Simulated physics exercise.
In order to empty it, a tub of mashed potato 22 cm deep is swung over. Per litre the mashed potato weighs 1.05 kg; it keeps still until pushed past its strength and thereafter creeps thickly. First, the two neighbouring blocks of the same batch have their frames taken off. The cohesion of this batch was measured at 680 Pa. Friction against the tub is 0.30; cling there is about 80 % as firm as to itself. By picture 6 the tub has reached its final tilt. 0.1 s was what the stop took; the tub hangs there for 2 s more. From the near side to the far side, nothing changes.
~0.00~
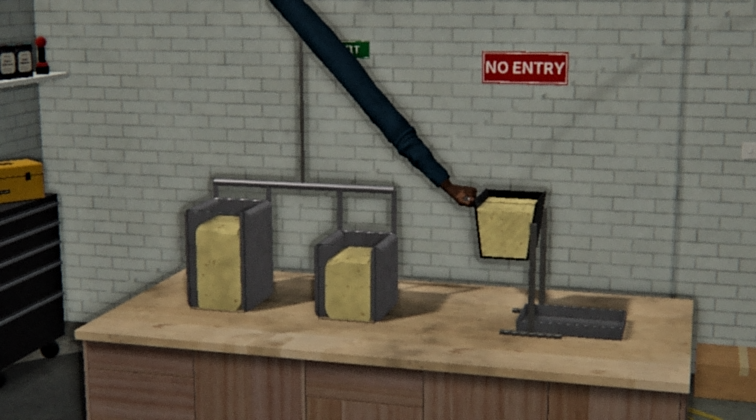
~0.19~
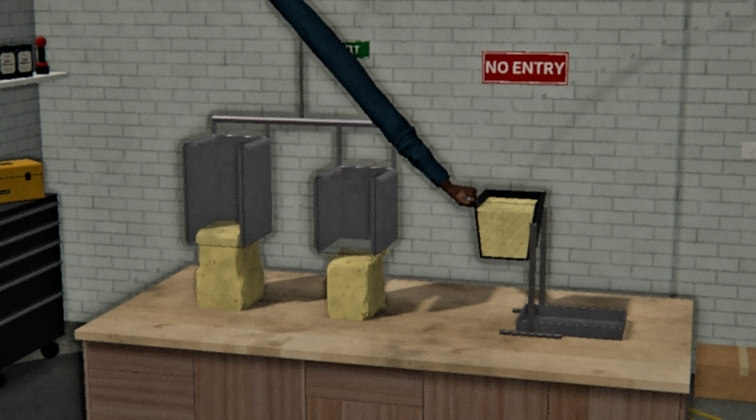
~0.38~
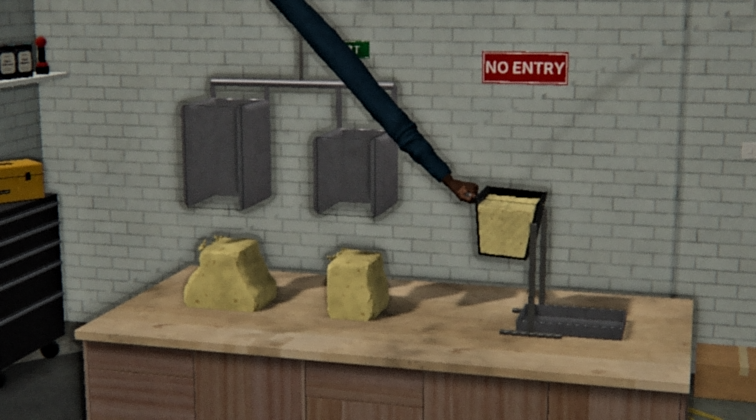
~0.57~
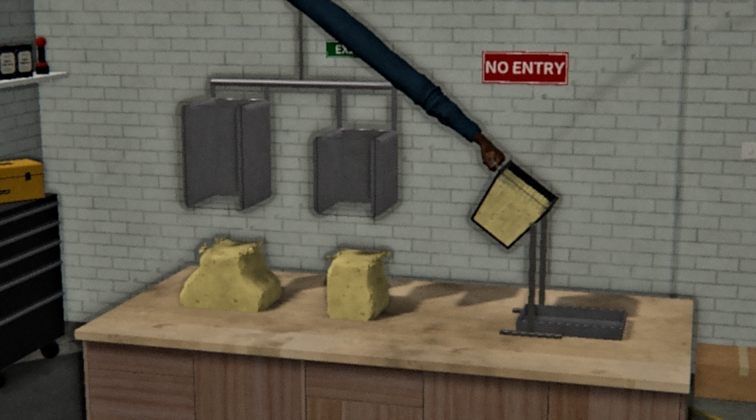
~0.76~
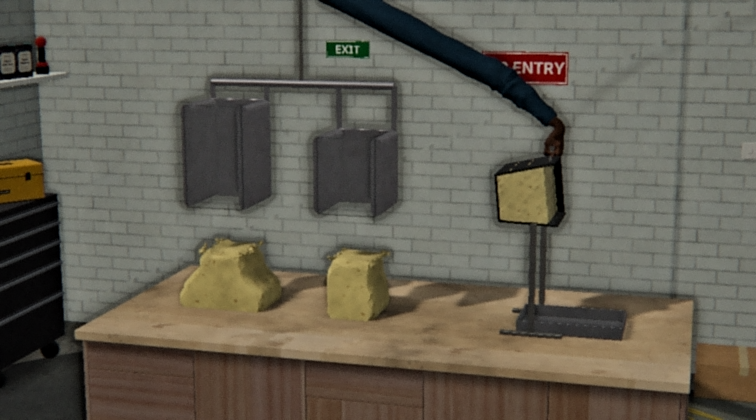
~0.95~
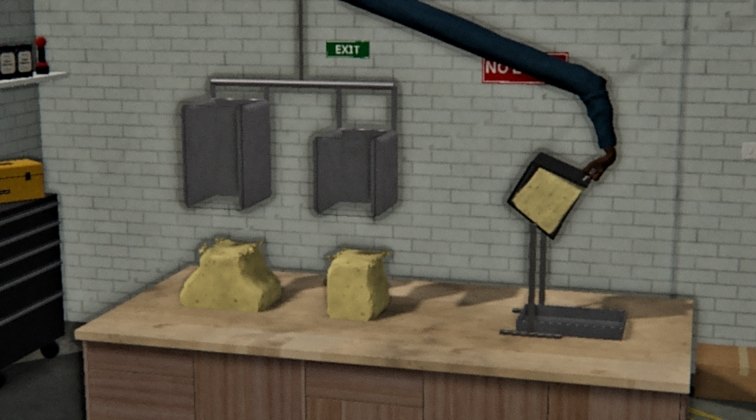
A dark-skinned hand on a long blue-sleeved arm grips a black-edged tub of pale yellow mash above a wooden counter, seen from the front and slightly above in a white-brick room. Two grey open-fronted casings rise off yellow blocks at left, and the taller block slumps and widens. The arm then swings the tub over past its side, the mash still inside, while the view stays still.
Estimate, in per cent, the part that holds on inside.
The part holding on inside is about 0 %.
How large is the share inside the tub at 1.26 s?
Close to 0 in a hundred.
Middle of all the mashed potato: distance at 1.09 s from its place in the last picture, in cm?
Shift: Roughly 10 cm.
By 1.09 s, the tub is at 120 degrees and holds 58 %.
By 1.26 s, the tub is at 120 degrees and holds 0 %.
By 1.43 s, the tub is at 120 degrees and holds 0 %.
By 1.60 s, the tub is at 120 degrees and holds 0 %.
By 2.95 s, at the end, the tub is at 120 degrees and holds 0 %.
